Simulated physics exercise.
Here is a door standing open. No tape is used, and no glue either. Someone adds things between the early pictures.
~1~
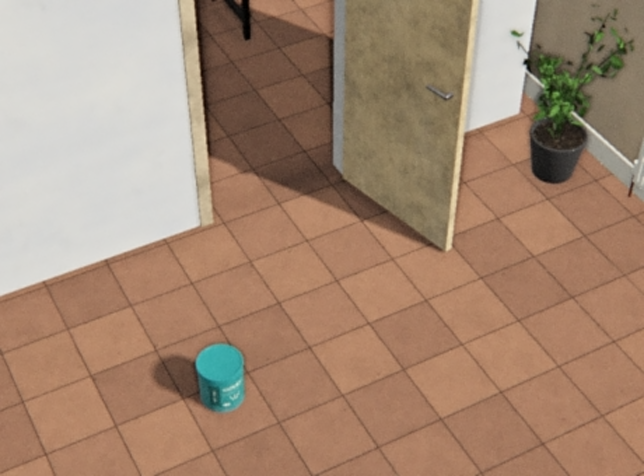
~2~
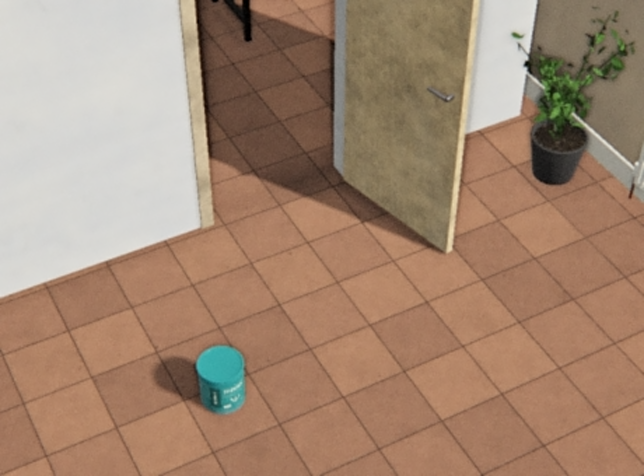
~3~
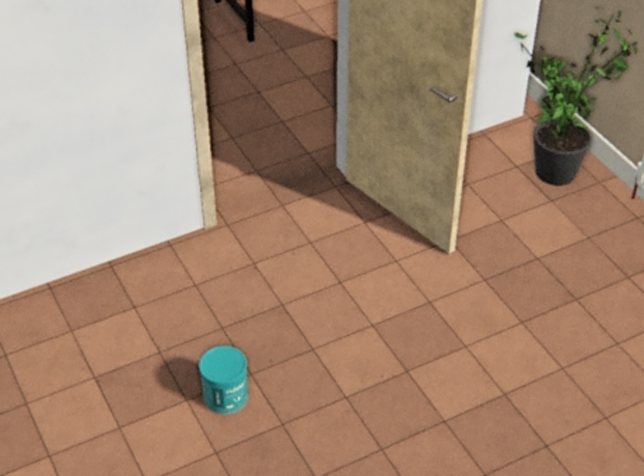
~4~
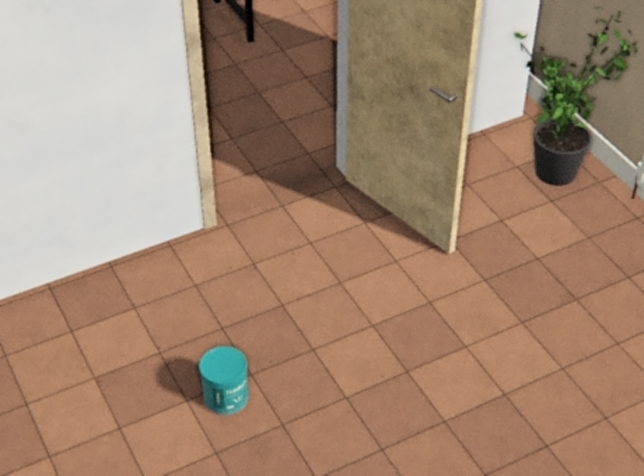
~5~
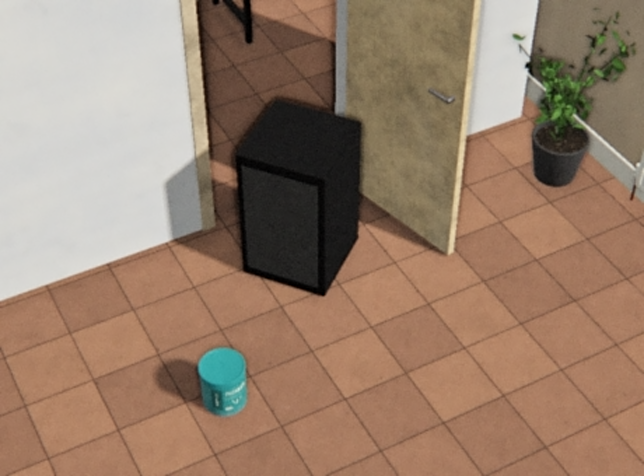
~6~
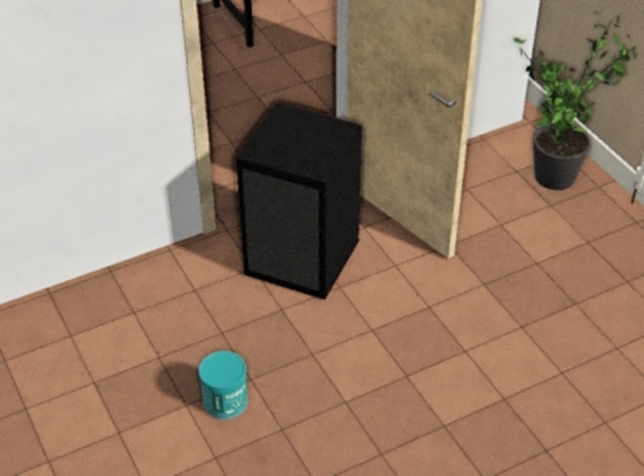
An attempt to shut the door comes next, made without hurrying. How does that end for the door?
The door halts before it is closed.
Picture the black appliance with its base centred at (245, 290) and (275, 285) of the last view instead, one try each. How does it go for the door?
Door, in order of tries: Obstructed, obstructed.
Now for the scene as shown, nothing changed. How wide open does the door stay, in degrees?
Some 70° open.
Then, 0.40 s later than the last frame, open by 97°.
Then, 0.60 s later than the last frame, open by 89°.
Then, 0.80 s later than the last frame, open by 80°.
Then, 1.00 s later than the last frame, open by 71°.
When it is over, open by 71°; both as before. End places, in pixels of the last picture, black appliance near (300, 202).
